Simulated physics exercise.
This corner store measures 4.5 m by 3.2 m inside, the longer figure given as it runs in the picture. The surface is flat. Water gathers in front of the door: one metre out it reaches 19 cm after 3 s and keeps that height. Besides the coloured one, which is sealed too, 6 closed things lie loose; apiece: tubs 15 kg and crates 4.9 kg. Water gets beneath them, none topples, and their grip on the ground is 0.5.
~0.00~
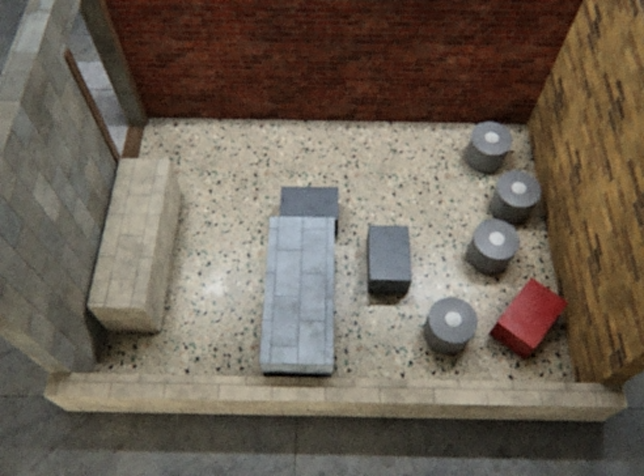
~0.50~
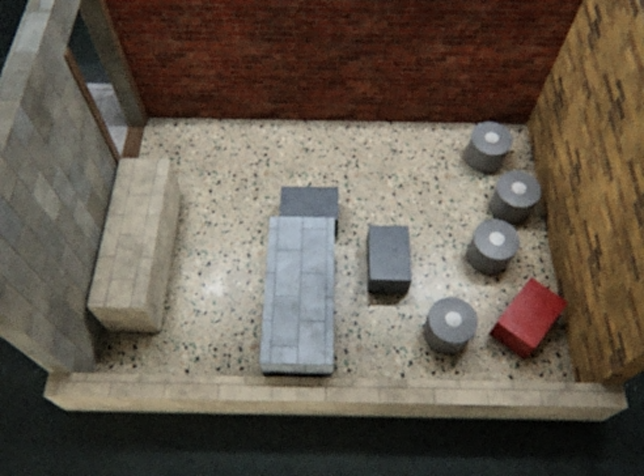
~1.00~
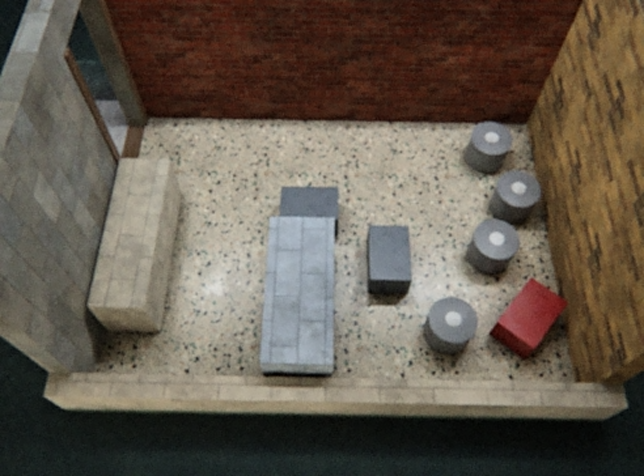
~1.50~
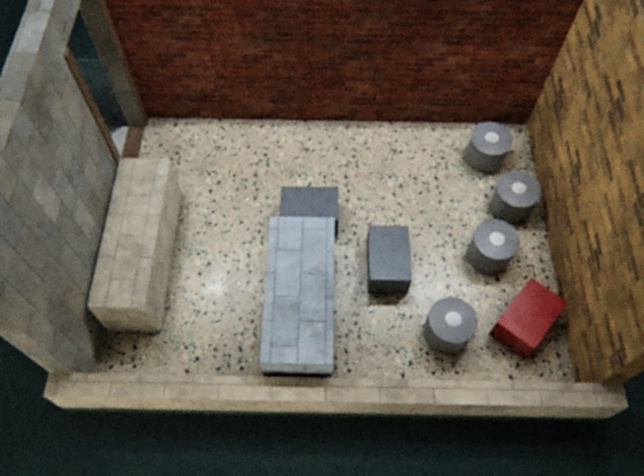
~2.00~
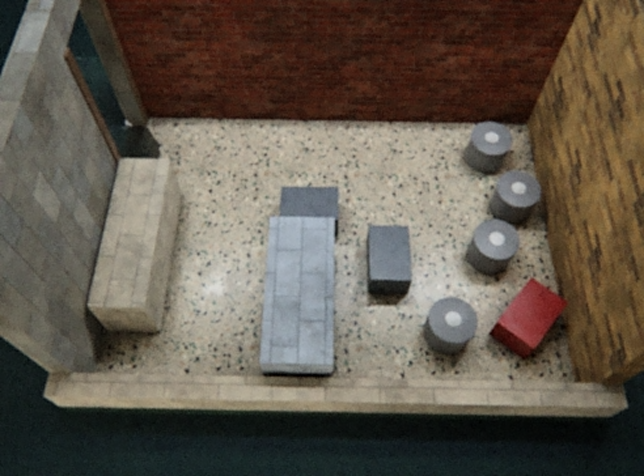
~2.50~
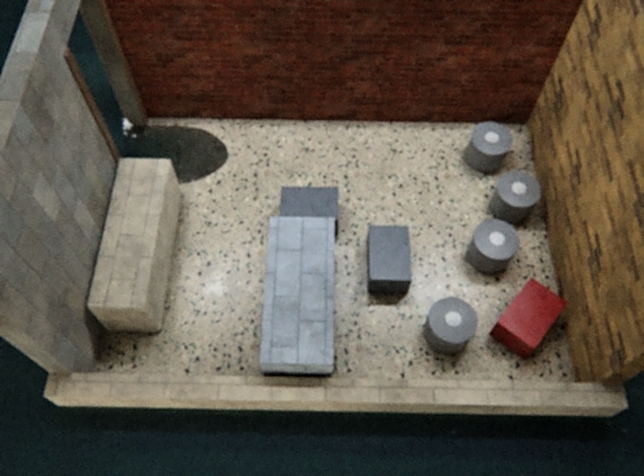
A red crate sits near the right wall of a small open-fronted store, seen from high above, with a dark red brick back wall and a speckled, pale floor. Four grey tubs curve up the right side, three grey blocks stand around the middle, and a pale tiled counter lines the left. Dark water appears at the back-left doorway and spreads slightly inward, while everything else and the camera stay still.
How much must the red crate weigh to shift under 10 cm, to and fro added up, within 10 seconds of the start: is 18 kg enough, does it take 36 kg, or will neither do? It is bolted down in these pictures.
I expect that only the higher weight holds it.
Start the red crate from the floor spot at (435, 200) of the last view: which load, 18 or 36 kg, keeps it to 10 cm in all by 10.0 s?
Only the larger holds.
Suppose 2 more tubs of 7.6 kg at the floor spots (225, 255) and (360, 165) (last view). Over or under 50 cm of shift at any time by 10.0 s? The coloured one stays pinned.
In turn: Under, past it.
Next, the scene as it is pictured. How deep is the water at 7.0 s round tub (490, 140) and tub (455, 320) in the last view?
Roughly 10 and 2 cm.
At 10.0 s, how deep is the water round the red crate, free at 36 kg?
About 8 cm.
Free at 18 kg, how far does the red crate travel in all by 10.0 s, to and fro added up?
Some 50 cm in all.
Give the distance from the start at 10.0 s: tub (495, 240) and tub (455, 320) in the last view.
In that order: 60 cm, 10 cm.
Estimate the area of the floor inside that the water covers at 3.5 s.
Some 3.0 m2.
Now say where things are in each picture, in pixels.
The first picture shows the red crate at (533, 312) rests on the ground; water covers 0.0 m2; 0 of 7 have shifted.
The second picture shows the red crate at (533, 312) rests on the ground; water covers 0.0 m2; 0 of 7 have shifted.
The third picture shows the red crate at (533, 312) rests on the ground; water covers 0.0 m2; 0 of 7 have shifted.
The fourth picture shows the red crate at (533, 312), on the bottom; water covers 0.0 m2; 0 of 7 have shifted.
The fifth picture shows the red crate at (533, 312), on the bottom; water covers 0.1 m2; 0 of 7 have shifted.
The sixth picture shows the red crate at (533, 312), on the bottom; water covers 0.7 m2; 0 of 7 have shifted.
After 3.5 s the red crate would be 0 cm from its start with 18 kg and 0 cm from its start with 36 kg; 0 cm of water round it then.
After 4.5 s the red crate would be 0 cm from its start with 18 kg and 0 cm from its start with 36 kg; 0 cm of water round it then.
After 7.0 s the red crate would be 0 cm from its start with 18 kg and 0 cm from its start with 36 kg; 3 cm of water round it then.
After 10.0 s the red crate would be 40 cm from its start with 18 kg and 0 cm from its start with 36 kg; 8 cm of water round it then.
